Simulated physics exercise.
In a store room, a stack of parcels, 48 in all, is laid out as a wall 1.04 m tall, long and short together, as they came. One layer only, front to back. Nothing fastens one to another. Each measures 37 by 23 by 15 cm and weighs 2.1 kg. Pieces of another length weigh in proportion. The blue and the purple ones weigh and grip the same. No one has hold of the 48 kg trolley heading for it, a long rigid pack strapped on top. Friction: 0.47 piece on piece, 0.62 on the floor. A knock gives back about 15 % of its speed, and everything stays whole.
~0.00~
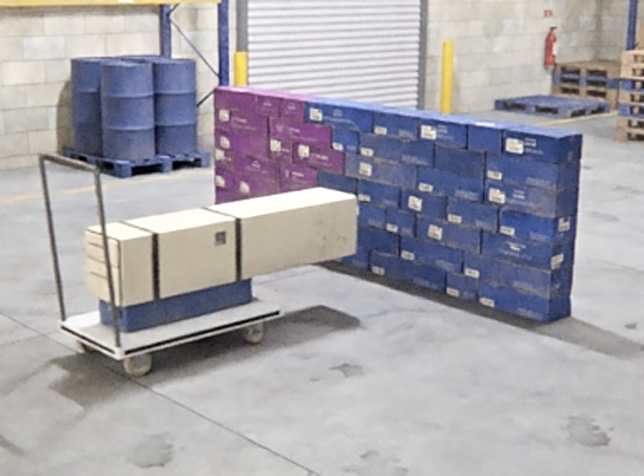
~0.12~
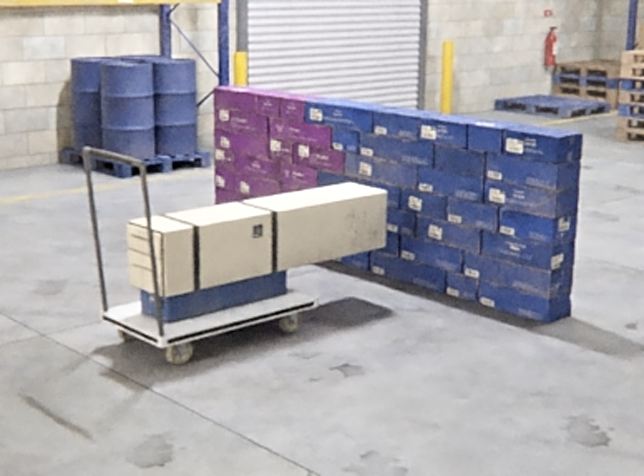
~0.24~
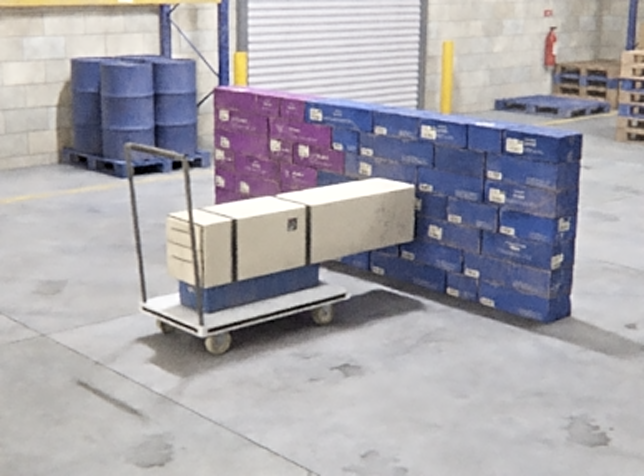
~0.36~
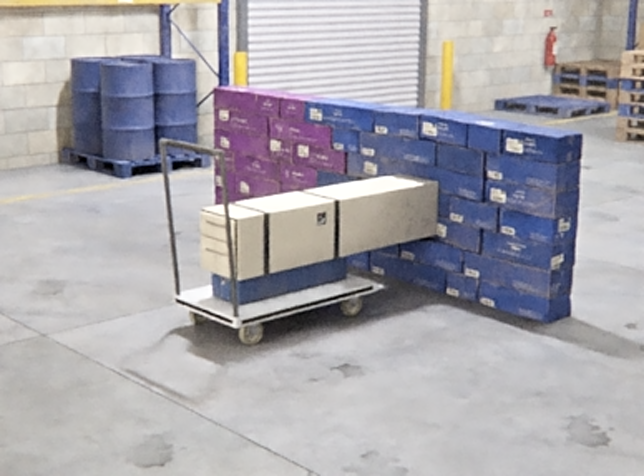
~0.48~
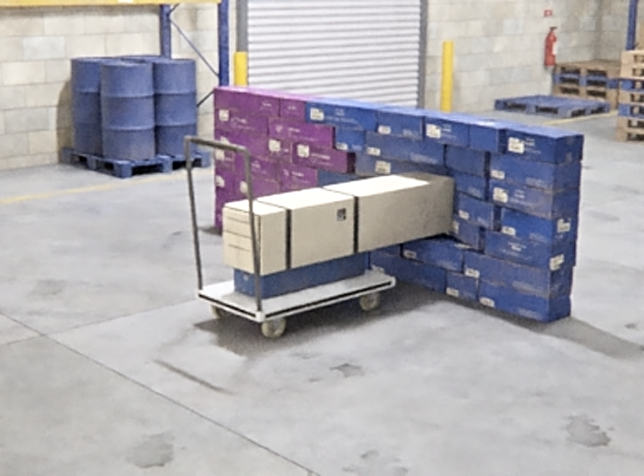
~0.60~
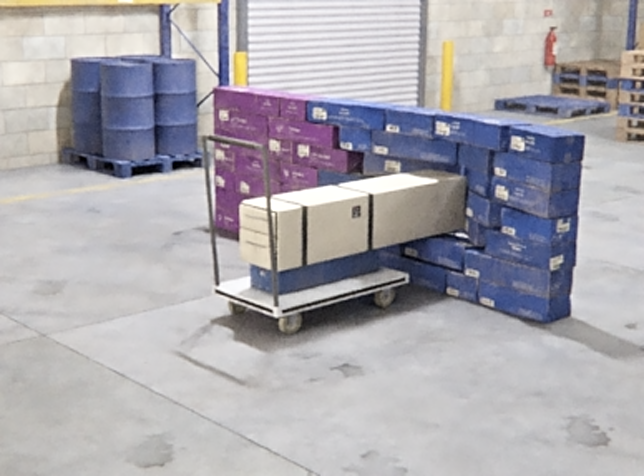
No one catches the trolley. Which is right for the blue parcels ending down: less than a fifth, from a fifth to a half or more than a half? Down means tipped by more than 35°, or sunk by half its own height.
More than a half of them.
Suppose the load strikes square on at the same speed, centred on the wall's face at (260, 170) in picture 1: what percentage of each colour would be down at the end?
In that case purple 50, blue 0 per cent.
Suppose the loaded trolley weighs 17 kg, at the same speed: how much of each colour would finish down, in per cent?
In that case purple 0, blue 0 per cent.
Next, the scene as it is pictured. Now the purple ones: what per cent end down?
Ending so: Purple 0 per cent.
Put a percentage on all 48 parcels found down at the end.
Roughly 35 per cent of them.
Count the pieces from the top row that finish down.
5 from that row.
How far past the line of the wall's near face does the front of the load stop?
About 70 cm past it.
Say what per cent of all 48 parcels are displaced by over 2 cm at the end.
It is 50 per cent.
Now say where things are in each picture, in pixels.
In the first frame (pixels give the middle of a visible side), load (349, 215) 62 cm short of the wall; top blue parcel (442, 132); top purple parcel (234, 100); none has stirred.
The second frame shows load (379, 209) 38 cm short of the wall; top blue parcel (442, 132).
The third frame shows load (408, 204) 15 cm short of the wall; top blue parcel (442, 132).
The fourth frame shows load (432, 199) 7 cm into the wall's line; top blue parcel (443, 130) 18 mm from its place; movement in 10 of them.
The fifth frame shows load (448, 195) 22 cm into the wall's line; top blue parcel (446, 131) 44 mm from its place; movement in 20 of them.
The sixth frame shows load (460, 193) 33 cm into the wall's line; top blue parcel (455, 129) 3° from how it stood; top purple parcel (234, 100); movement in 23 of them.
After 0.94 s, load 56 cm past the wall's line, still rolling; 9 of the 29 blue parcels down (9 of 48 in all colours); top blue parcel 28° from how it stood, 10 cm lower.
After 1.40 s, load 69 cm past the wall's line, stopped; 17 of the 29 blue parcels down (17 of 48 in all colours); top blue parcel 75° from how it stood, 82 cm lower.
In the end (3.8 s), load 69 cm past the wall's line, stopped; 17 of the 29 blue parcels down (17 of 48 in all colours); top blue parcel upside down; top purple parcel unmoved. That is 59 per cent. From the last view, middles, top blue parcel near (608, 236), top purple parcel near (246, 99).
